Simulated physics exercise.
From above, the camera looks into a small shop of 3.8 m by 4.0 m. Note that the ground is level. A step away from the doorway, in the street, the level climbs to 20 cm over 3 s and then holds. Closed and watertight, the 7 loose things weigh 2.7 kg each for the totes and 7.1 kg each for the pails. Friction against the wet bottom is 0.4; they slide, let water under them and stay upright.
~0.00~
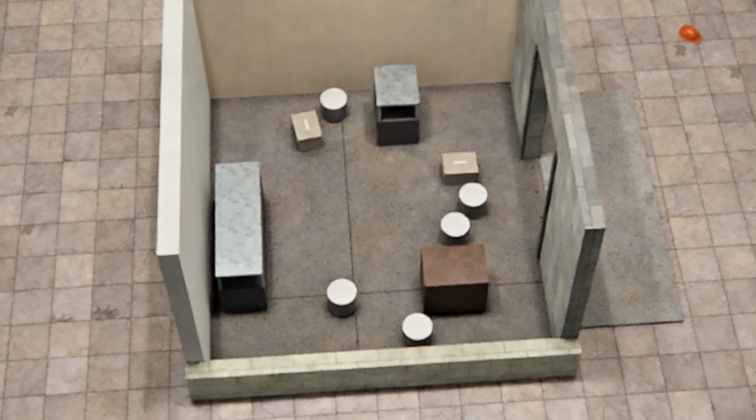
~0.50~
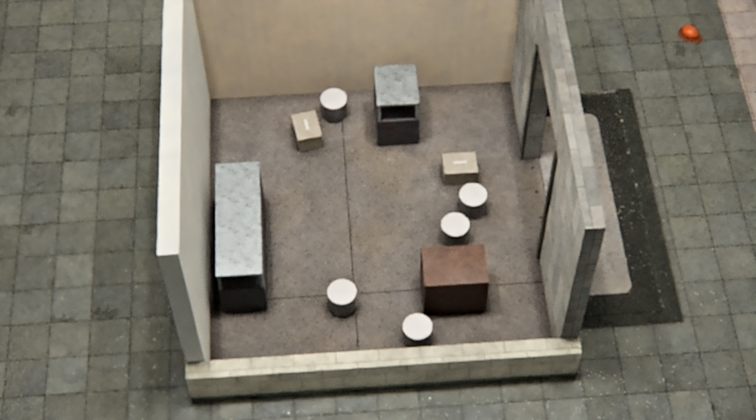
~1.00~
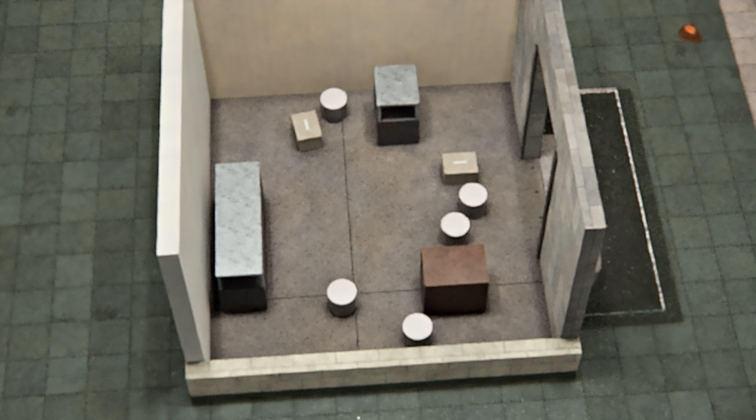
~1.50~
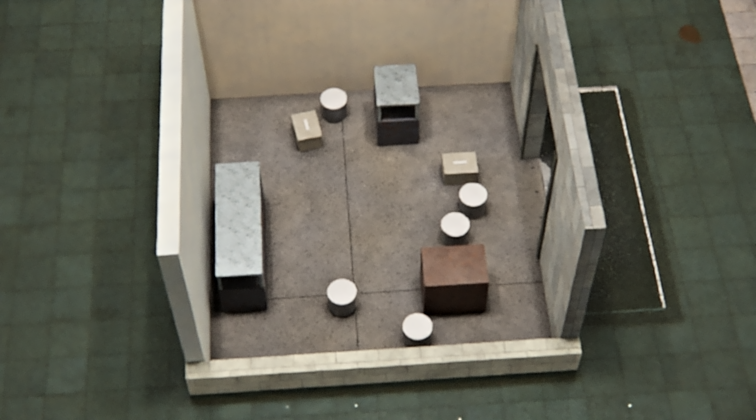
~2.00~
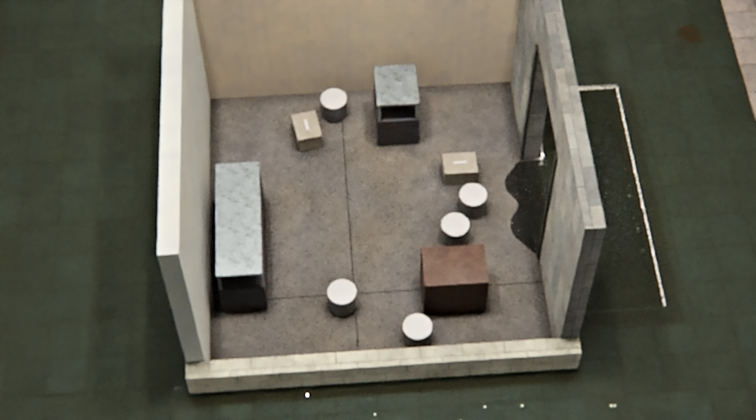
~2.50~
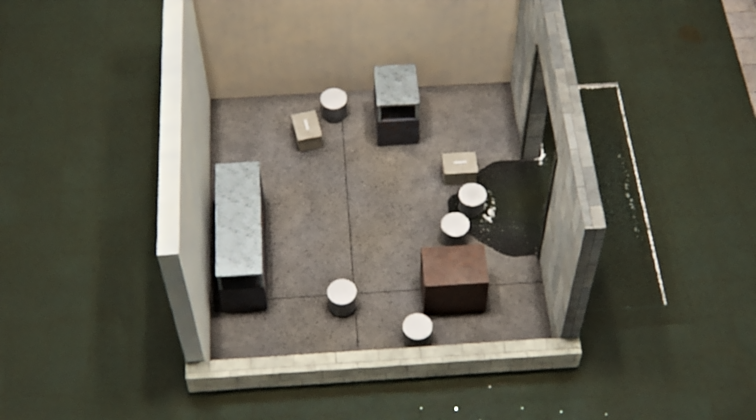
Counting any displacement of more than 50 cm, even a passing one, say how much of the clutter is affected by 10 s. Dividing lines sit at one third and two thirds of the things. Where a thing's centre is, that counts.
My call: Two thirds or more of them.
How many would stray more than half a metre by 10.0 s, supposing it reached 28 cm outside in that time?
Count: 7.
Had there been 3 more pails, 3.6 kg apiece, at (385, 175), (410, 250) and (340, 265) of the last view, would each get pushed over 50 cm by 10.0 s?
Order as asked - exceeds the limit, exceeds the limit, exceeds the limit.
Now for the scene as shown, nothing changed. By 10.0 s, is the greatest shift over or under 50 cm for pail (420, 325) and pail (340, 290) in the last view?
Smaller; smaller.
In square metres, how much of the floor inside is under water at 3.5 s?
Wet area: Approx. 3.5 m2.
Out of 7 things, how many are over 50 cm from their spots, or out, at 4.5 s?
3.
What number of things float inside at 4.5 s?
Count at that moment: 1.
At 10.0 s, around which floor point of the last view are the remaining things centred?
I'd say about (354, 210) in the last view.
After 3.5 s 2 of 7 are over 50 cm from their spots; 0 afloat.
After 4.5 s 3 of 7 are over 50 cm from their spots; 1 afloat.
After 7.0 s 4 of 7 are over 50 cm from their spots; 1 afloat.
After 10.0 s 4 of 7 are over 50 cm from their spots, and 5 have been at some point; 4 afloat.
